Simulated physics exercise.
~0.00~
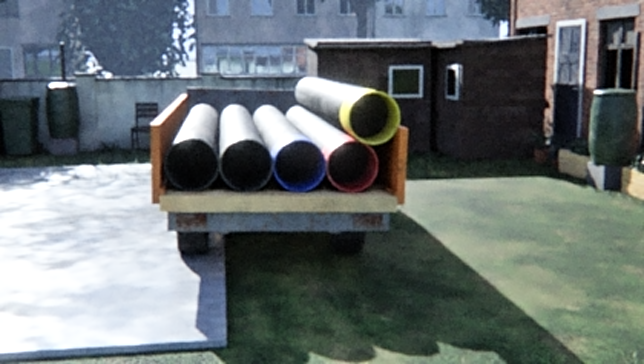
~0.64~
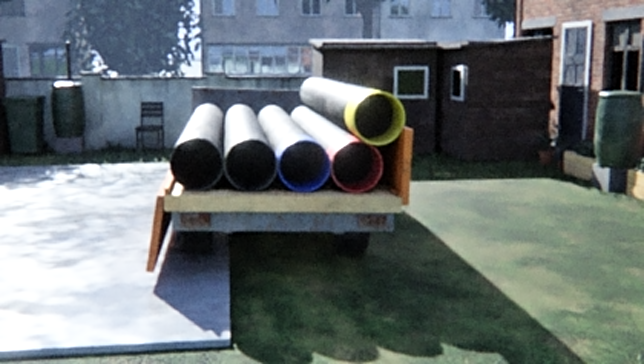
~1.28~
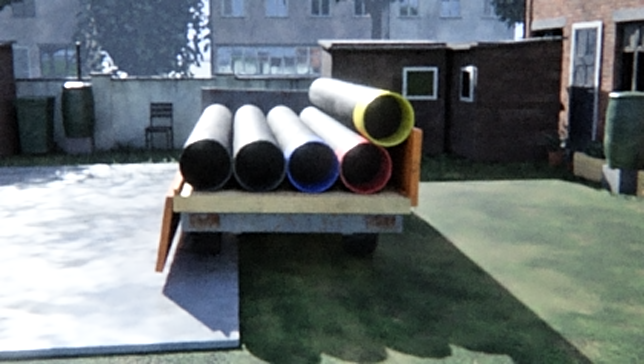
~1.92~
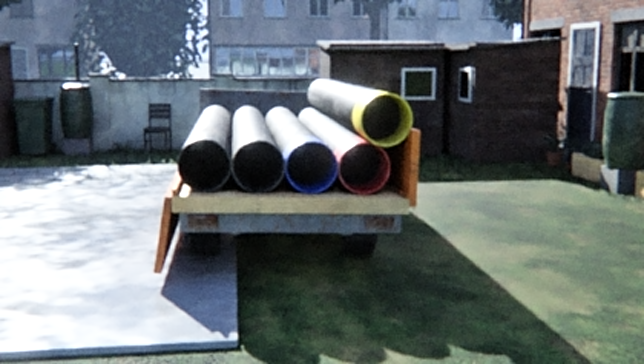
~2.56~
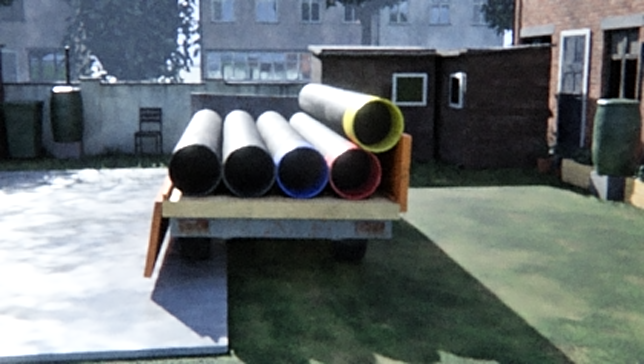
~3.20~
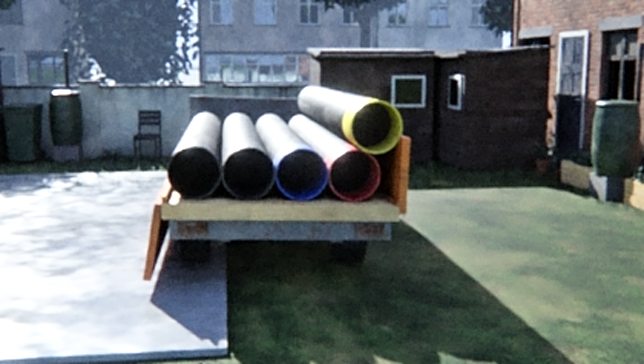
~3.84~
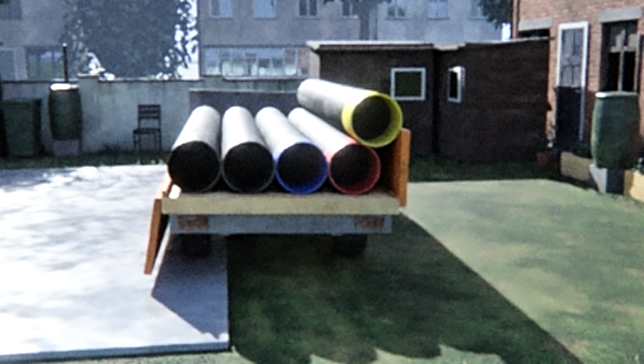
In a sunlit yard with a wall, a dark shed and a brick building behind, a low trailer stands with its tail towards the viewer. Five hollow pipes lie on its deck between two orange side boards, four in a row and the yellow-rimmed one resting on top at the right. The left board drops open and hangs below the deck edge, while the right board stays upright. The view sways a little, but the pipes keep their places. At the end, all five are still on the trailer, with the yellow one still on top.
